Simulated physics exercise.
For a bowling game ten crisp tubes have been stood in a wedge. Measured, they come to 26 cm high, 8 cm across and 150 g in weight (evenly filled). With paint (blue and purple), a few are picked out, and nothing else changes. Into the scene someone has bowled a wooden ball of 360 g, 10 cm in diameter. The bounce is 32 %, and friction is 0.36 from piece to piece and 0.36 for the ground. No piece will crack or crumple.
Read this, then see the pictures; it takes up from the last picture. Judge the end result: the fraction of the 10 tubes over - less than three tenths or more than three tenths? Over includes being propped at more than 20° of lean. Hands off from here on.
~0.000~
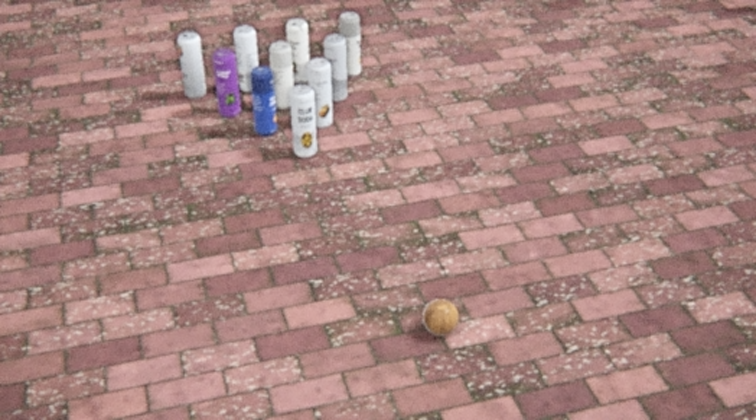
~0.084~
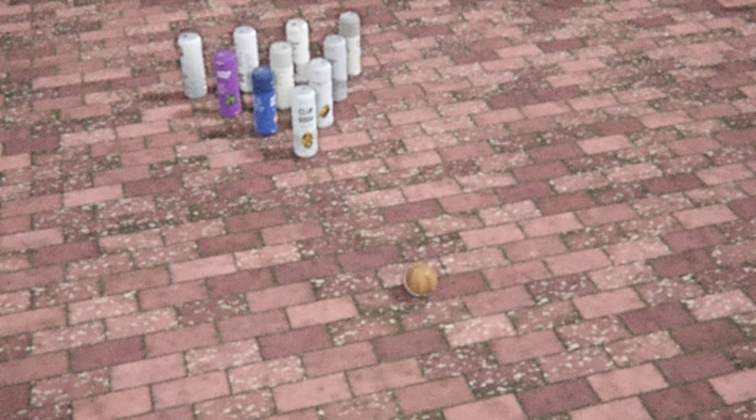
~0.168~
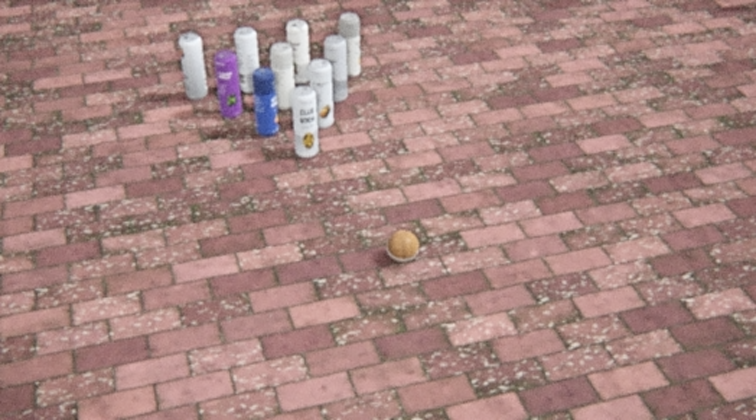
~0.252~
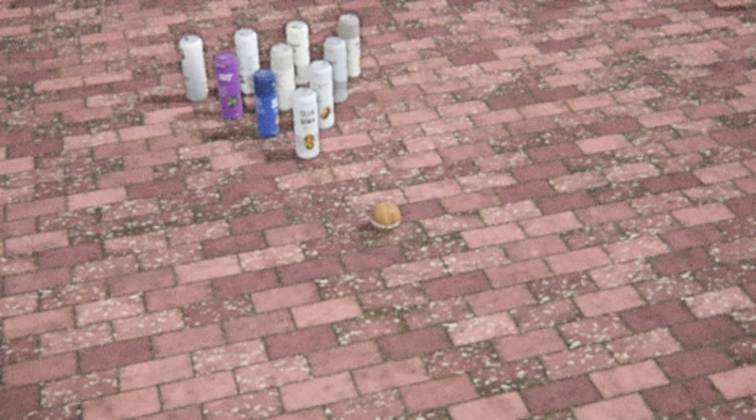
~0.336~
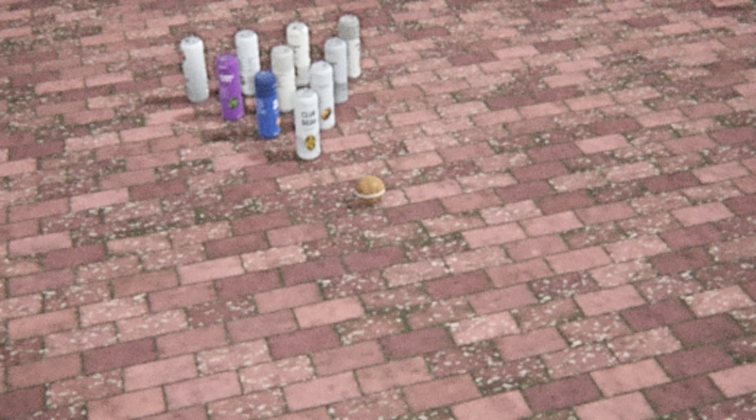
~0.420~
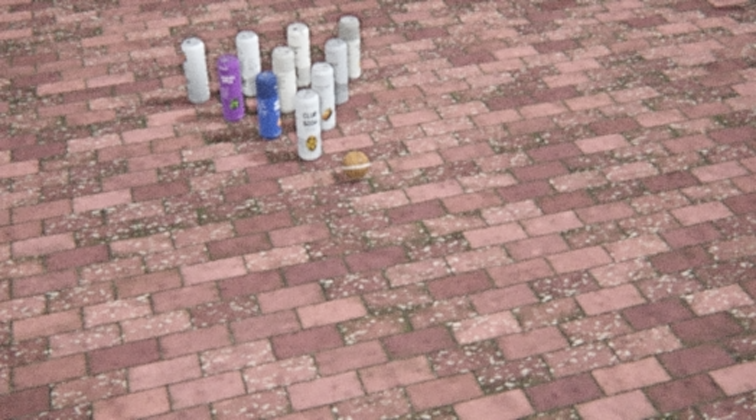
My judgement: Under three tenths.
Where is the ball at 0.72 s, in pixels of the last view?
About (316, 103).
Around 0.72 s, ball still moving; 1 of the 10 tubes over.
Around 1.02 s, ball still moving; 2 of the 10 tubes over.
Finally (1.6 s), ball rolling away; 2 of the 10 tubes over; blue tube unmoved; purple tube unmoved. That is 20 per cent. Seen by the last camera, middles, blue tube near (268, 106), purple tube near (231, 89).
